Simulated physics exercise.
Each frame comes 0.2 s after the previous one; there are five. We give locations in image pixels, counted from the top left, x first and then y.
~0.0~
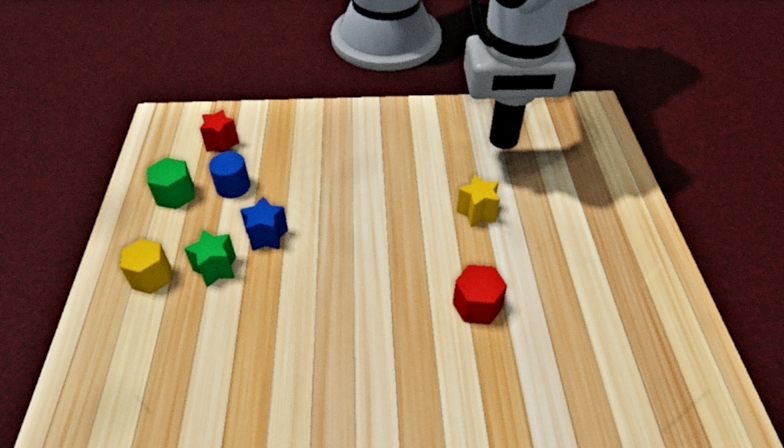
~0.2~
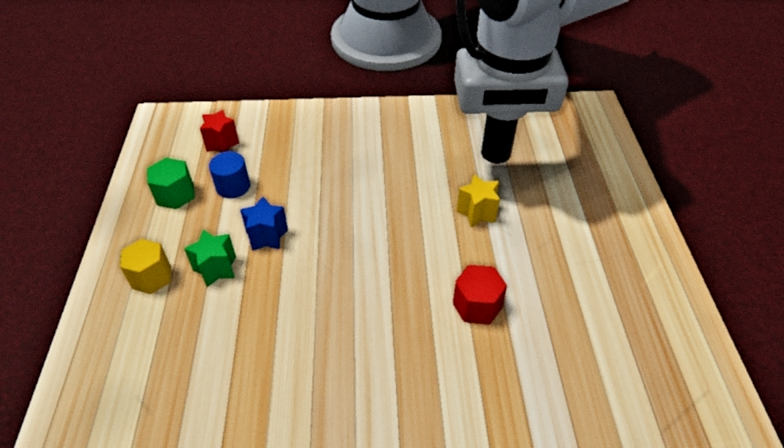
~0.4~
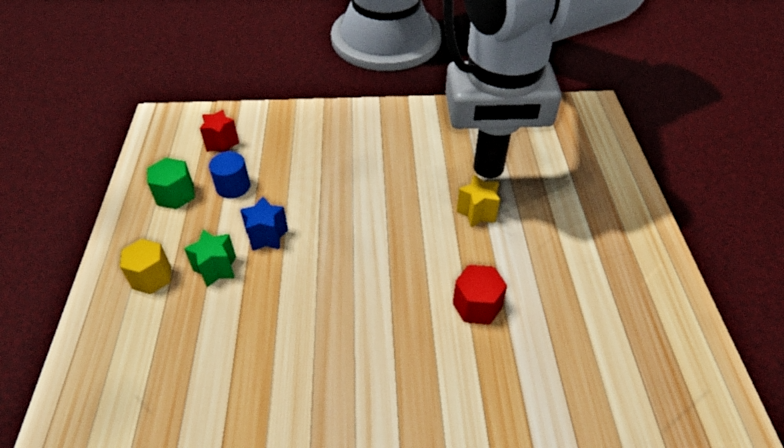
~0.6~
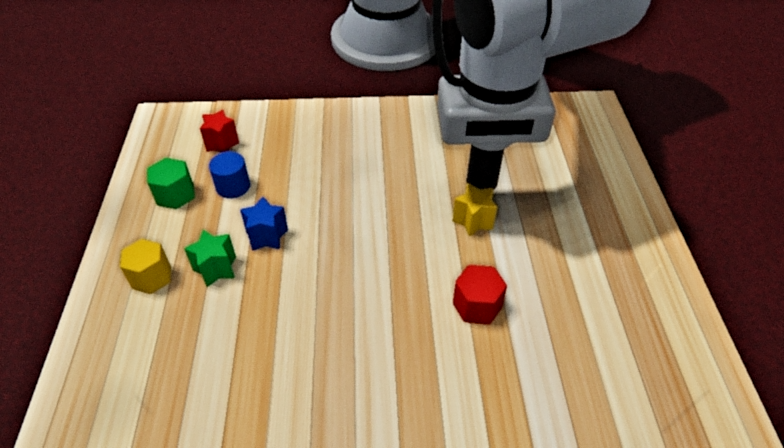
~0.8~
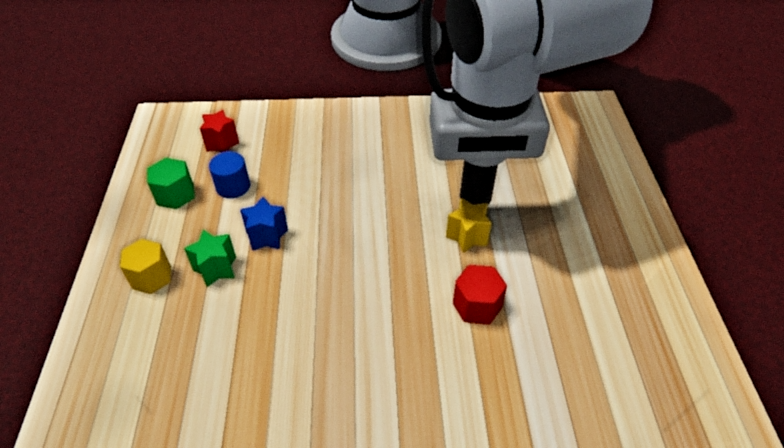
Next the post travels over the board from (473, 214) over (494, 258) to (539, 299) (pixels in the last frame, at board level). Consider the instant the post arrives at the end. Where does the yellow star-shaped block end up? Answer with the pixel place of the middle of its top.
The middle of its upper face will lie at (473, 248).
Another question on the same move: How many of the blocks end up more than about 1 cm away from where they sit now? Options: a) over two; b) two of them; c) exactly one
I choose c.
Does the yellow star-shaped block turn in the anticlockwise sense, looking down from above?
No, that is not how it ends up.
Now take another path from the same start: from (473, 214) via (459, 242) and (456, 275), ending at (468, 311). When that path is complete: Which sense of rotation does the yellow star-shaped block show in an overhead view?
From above, it turns clockwise.
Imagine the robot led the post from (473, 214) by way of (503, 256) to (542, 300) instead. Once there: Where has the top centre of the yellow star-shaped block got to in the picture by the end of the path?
By then it is at (475, 237).
The first path, step by step. One third of the way, post (487, 227); yellow star-shaped block (471, 241), turned 20° clockwise.
Two thirds of the way, post (512, 255); yellow star-shaped block (473, 248), turned 60° clockwise; red hexagonal block (479, 286).
At the end, post (544, 283); yellow star-shaped block (473, 248), turned 60° clockwise; red hexagonal block (479, 286).
